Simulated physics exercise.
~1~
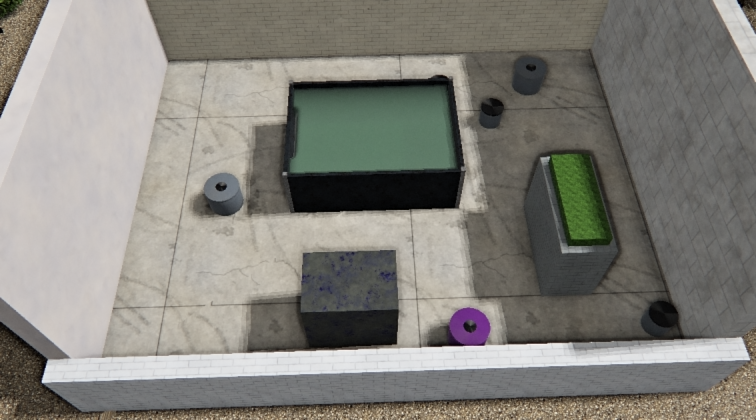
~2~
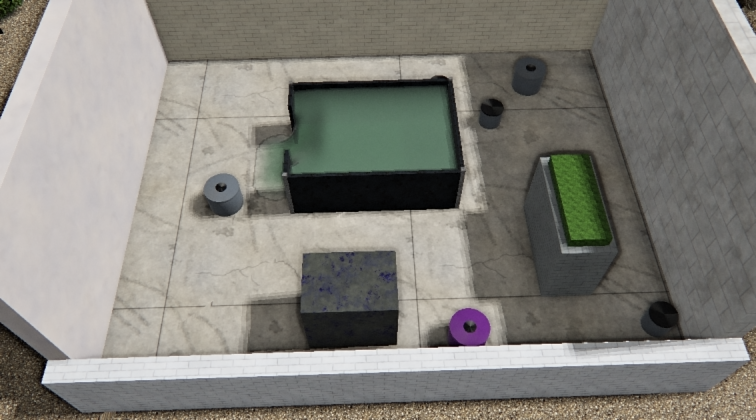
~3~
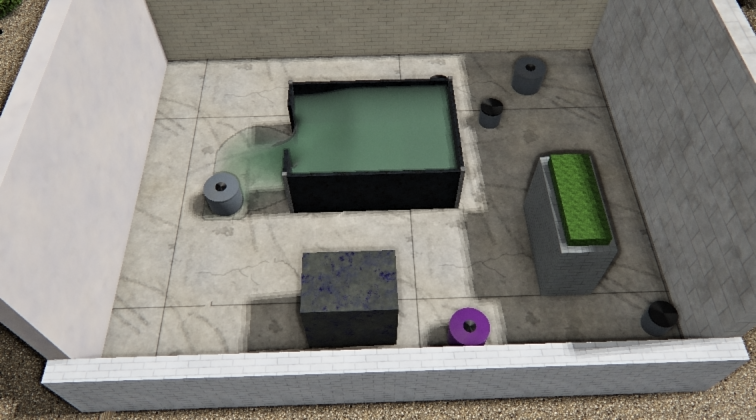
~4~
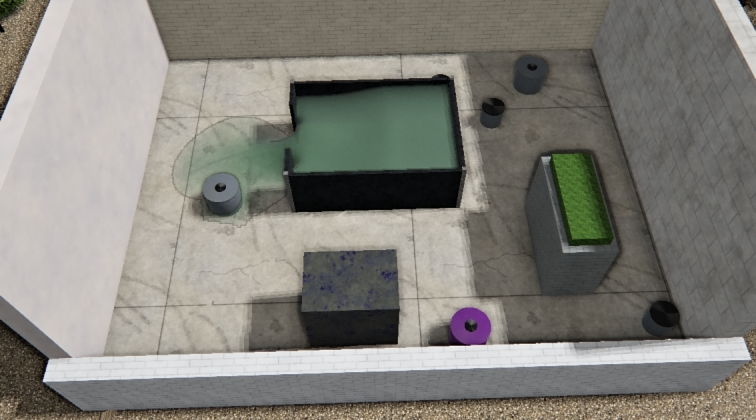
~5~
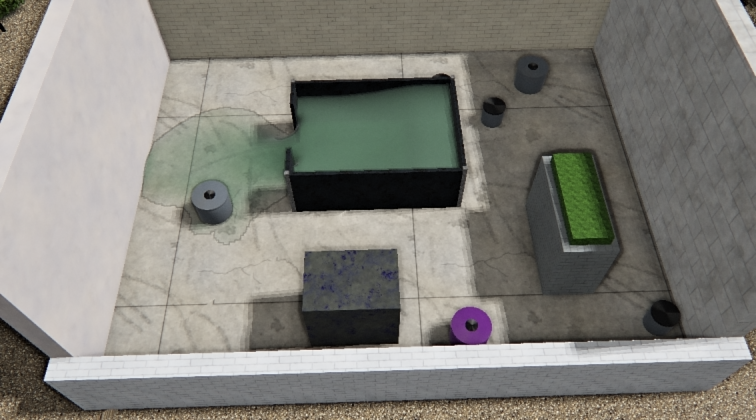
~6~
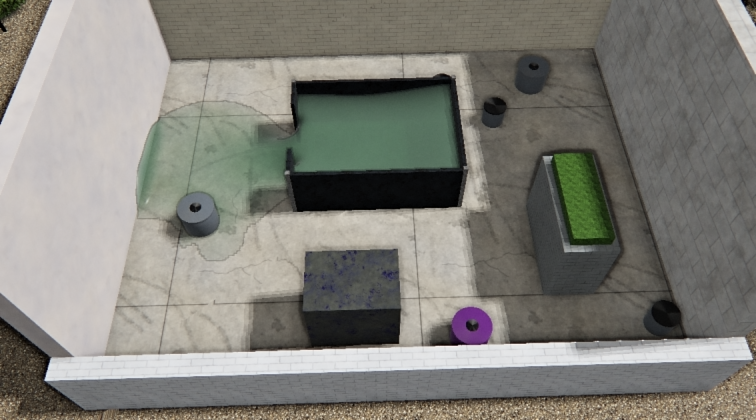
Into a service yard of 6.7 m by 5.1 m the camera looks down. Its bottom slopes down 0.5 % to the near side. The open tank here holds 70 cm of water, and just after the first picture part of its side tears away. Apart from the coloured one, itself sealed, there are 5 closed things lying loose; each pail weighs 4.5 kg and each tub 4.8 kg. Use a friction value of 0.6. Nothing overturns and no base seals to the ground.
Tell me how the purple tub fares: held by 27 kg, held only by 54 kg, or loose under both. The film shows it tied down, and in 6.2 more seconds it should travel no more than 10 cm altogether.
The purple tub is held by 27 kg.
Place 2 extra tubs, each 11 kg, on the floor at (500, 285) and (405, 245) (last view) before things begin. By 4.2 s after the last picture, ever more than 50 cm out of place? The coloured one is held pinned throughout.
In that order: Not as far, then not as far.
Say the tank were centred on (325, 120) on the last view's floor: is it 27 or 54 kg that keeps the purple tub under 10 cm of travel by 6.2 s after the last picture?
Then the answer is that either mass works.
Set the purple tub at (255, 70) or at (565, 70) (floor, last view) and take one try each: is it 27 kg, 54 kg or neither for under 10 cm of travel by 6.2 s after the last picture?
At the first place nothing works, and at the second the small mass does it.
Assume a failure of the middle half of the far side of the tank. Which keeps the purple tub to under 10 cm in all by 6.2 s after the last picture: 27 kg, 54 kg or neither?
In that case, even the light one works.
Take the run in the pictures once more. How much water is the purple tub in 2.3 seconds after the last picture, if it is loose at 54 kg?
Depth: Approx. 0 cm.
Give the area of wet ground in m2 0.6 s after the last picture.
My estimate is roughly 10.0 m2.
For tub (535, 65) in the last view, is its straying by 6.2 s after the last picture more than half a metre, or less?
That one goes beyond the limit.
Then, 0.6 s after the last picture the purple tub would be 0 cm from its start with 27 kg and 0 cm from its start with 54 kg; 0 cm of water round it then.
Then, 2.3 s after the last picture the purple tub would be 0 cm from its start with 27 kg and 0 cm from its start with 54 kg; 0 cm of water round it then.
Then, 4.2 s after the last picture the purple tub would be 0 cm from its start with 27 kg and 0 cm from its start with 54 kg; 7 cm of water round it then.
Then, 6.2 s after the last picture the purple tub would be 0 cm from its start with 27 kg and 0 cm from its start with 54 kg; 6 cm of water round it then.
